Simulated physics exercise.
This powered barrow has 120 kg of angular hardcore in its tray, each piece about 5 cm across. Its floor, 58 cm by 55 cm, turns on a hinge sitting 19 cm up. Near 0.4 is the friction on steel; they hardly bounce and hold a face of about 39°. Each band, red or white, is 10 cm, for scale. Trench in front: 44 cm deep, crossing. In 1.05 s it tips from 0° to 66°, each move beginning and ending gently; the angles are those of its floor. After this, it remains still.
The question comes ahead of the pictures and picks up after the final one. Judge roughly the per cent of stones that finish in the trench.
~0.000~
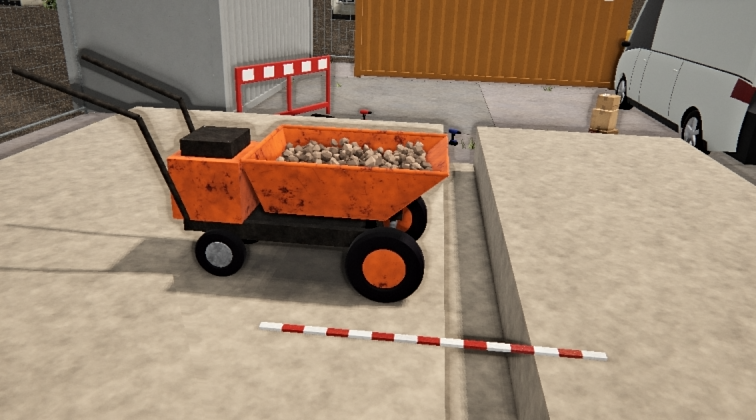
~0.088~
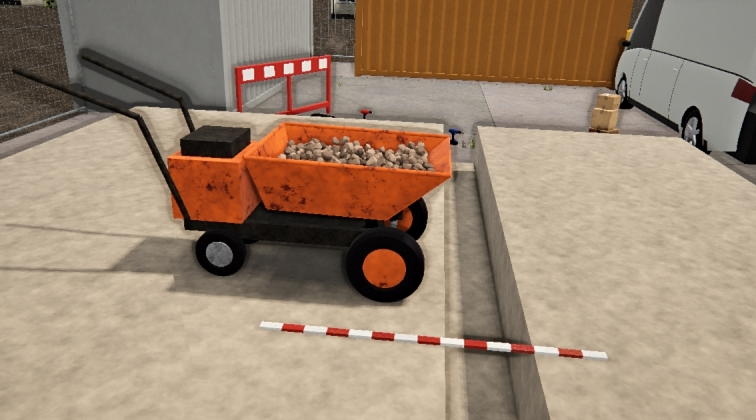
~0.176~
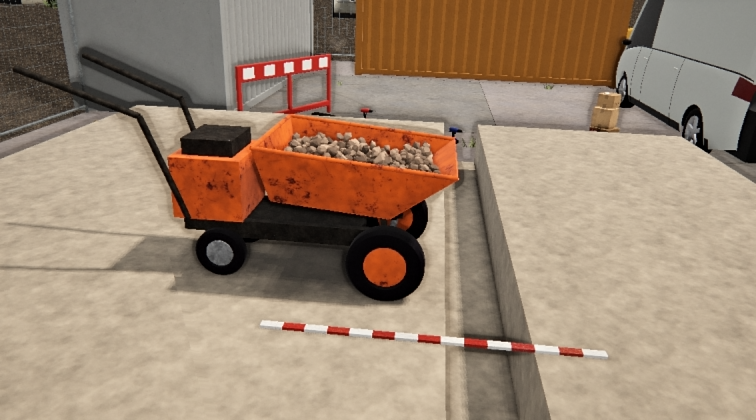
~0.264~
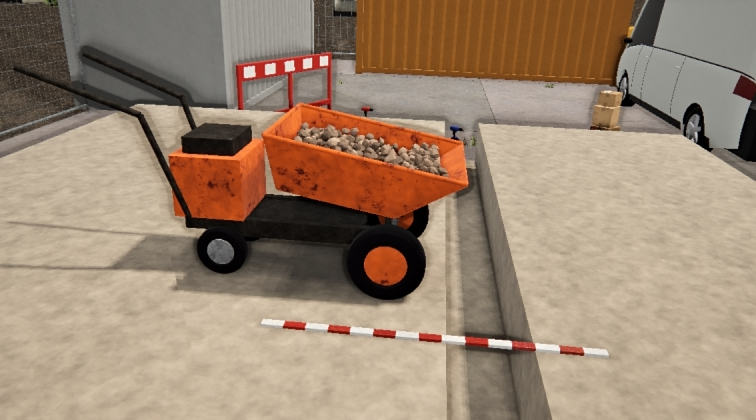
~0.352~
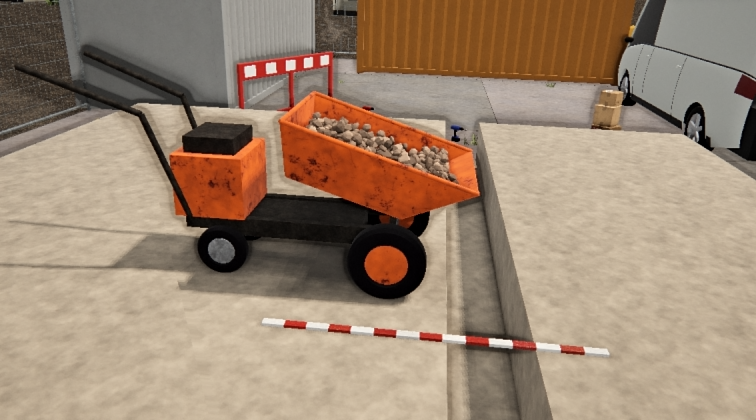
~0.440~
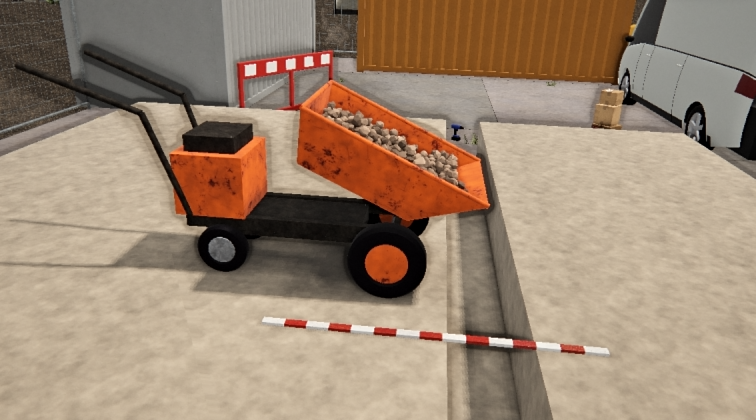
An estimated 58 per cent finish in the trench.
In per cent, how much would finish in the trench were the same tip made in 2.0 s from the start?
Close to 65 percent, then.
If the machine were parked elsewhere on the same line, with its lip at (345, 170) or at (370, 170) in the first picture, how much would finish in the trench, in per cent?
First place: Near 50%; second place: Near 95%.
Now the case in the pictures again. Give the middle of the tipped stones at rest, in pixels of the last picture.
Roughly at (506, 325).
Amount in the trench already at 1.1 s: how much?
10 per cent, give or take.
After 0.8 s the floor is at 56°; 100 % in the tray; the foremost stones are at (494, 226).
After 1.1 s the floor is at 66°; 74 % in the tray, 11 % in the trench, 14 % past the trench; the foremost stones are at (554, 271).
After 1.5 s the floor is at 66°; 30 % in the tray, 26 % in the trench, 44 % past the trench; the foremost stones are at (637, 287).
After 3.5 s the floor is at 66°; 0 % in the tray, 58 % in the trench, 42 % past the trench; the foremost stones are at (670, 294).
